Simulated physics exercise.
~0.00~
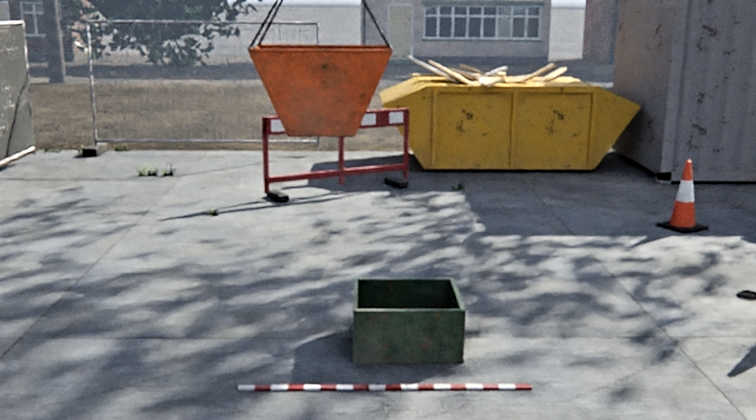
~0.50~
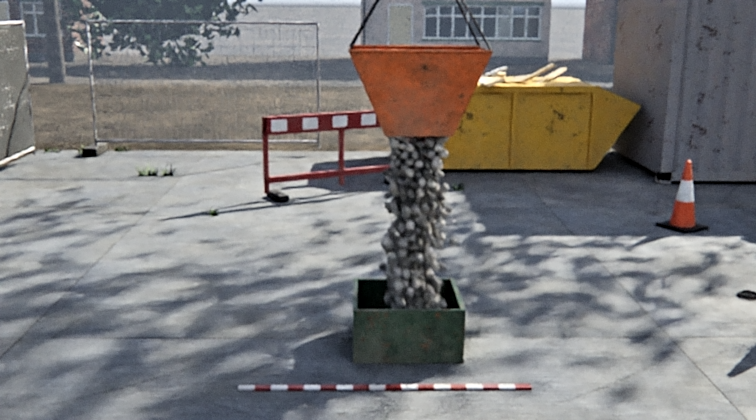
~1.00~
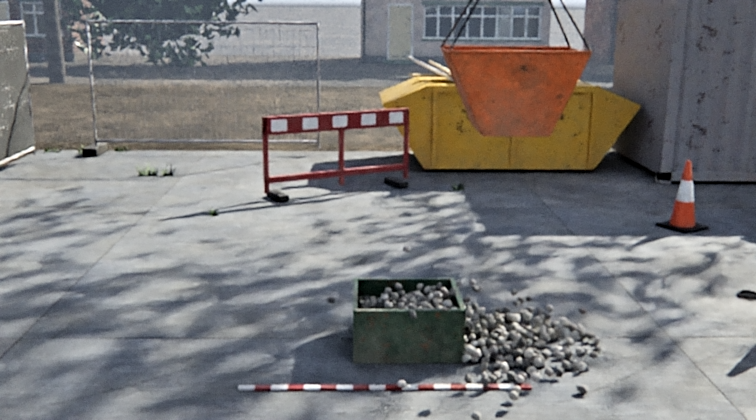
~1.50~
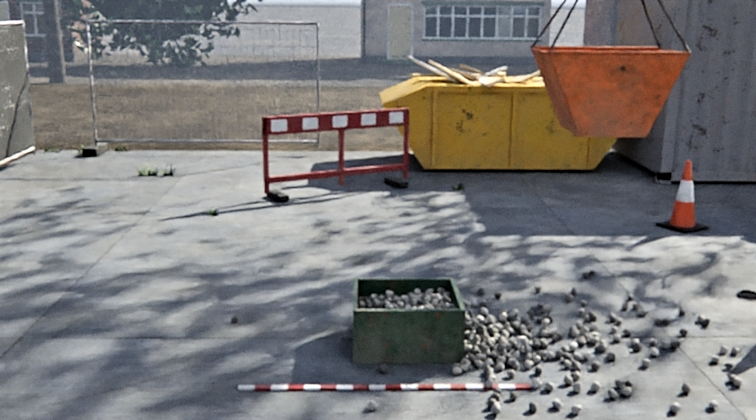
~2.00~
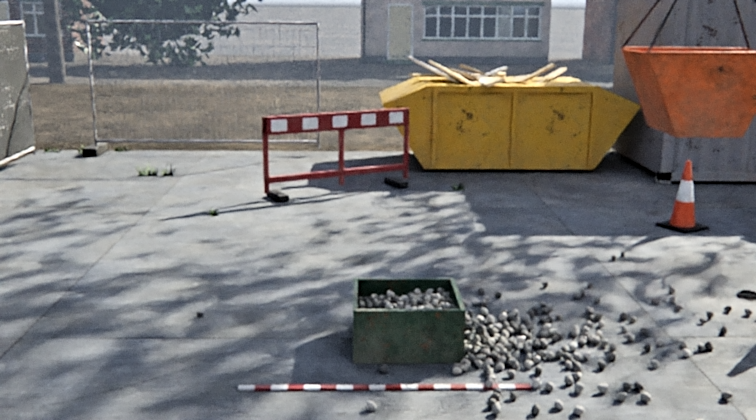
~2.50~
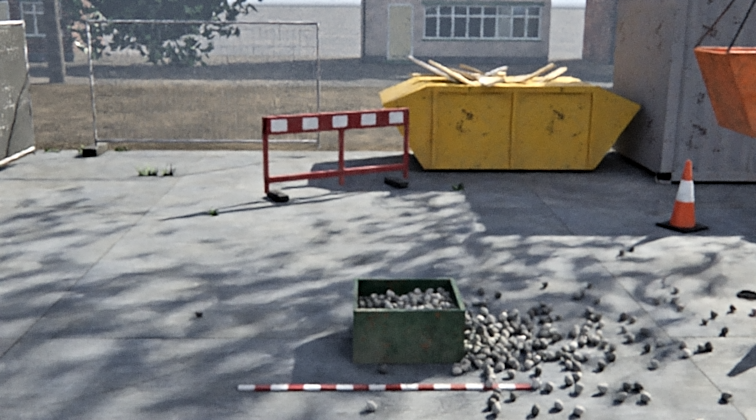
We see an orange hopper hanging on cables move rightwards across a paved yard, dropping a stream of grey stones into a green bin. Most end up inside, while the rest scatter on the ground to its right, and the empty hopper carries on towards the right edge.
